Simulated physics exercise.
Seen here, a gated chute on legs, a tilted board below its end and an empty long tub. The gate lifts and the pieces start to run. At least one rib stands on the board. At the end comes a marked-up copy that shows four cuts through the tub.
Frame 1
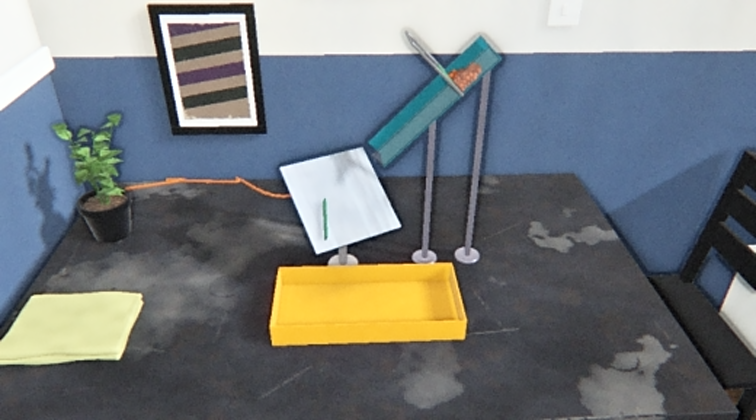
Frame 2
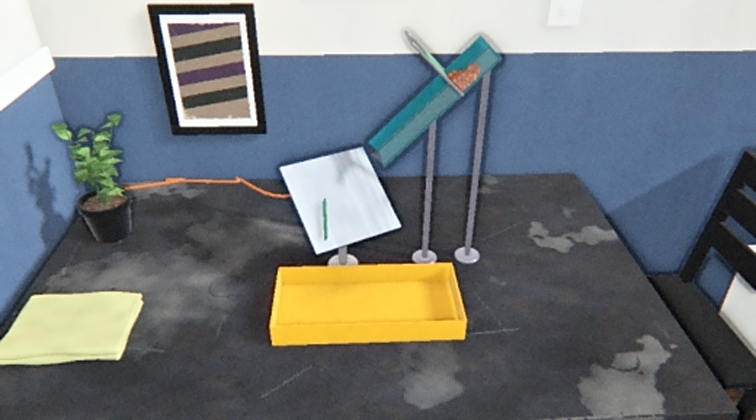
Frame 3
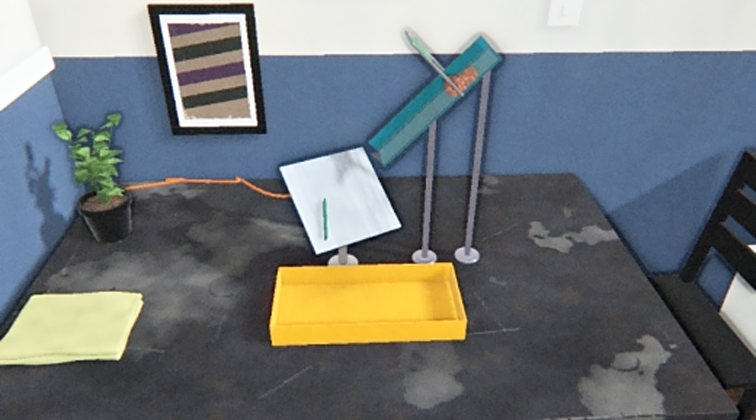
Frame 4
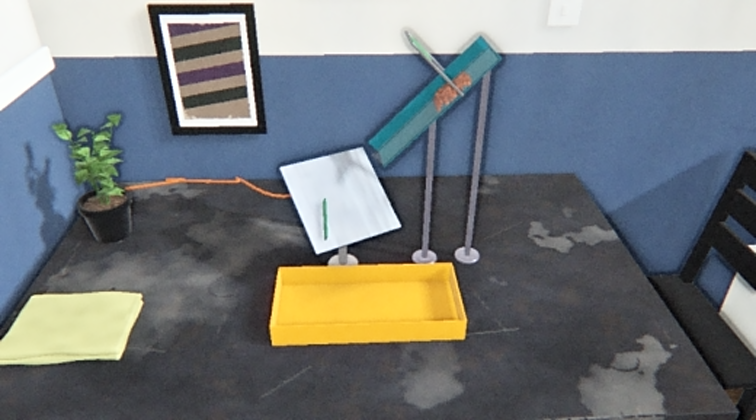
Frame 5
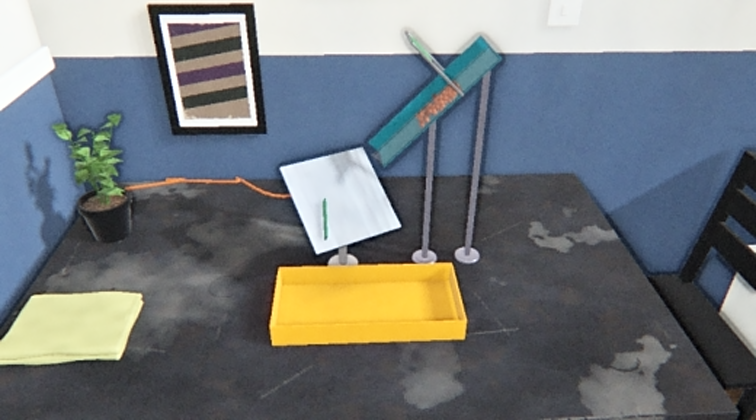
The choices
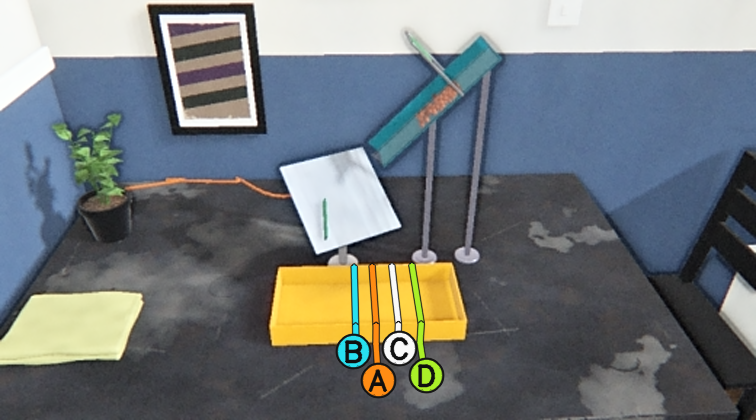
Small orange-brown pieces slide down and left along a tilted teal chute above a white board.
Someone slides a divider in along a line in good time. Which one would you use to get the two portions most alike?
I would pick line B.
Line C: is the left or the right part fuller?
More lands on the left.
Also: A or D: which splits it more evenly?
That is line A.
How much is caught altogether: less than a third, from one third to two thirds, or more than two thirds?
More than two thirds.
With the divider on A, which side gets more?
Left.
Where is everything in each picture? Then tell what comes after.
In the first picture, load behind the gate at (463, 77), clay pellets; lip of the chute at (382, 160), sloping fairly steeply.
In the second picture, middle of the board at (341, 197), tilted fairly steeply; middle of its low edge at (360, 239); of its high edge at (323, 157).
In the third picture, front corners of the tub at (271, 327) and (466, 321), empty; front of the load at (449, 89).
In the fourth picture, middle of the load at (449, 91); its front at (439, 109), about a quarter of the way to the lip; rib from (325, 198) to (327, 237).
In the fifth picture, middle of the load at (437, 102); its front at (421, 123), about half of the way to the lip.
On the marked copy, line A crosses the front rim at (376, 324); line B crosses the front rim at (355, 324); line C crosses the front rim at (398, 323); line D crosses the front rim at (421, 322).
For line A, of what is caught, most on the left of the divider, about a quarter on the right.
For line B, of what is caught, about two thirds on the left of the divider, about a third on the right.
For line C, of what is caught, most on the left of the divider, a small part on the right.
For line D, of what is caught, all on the left of the divider, none on the right.
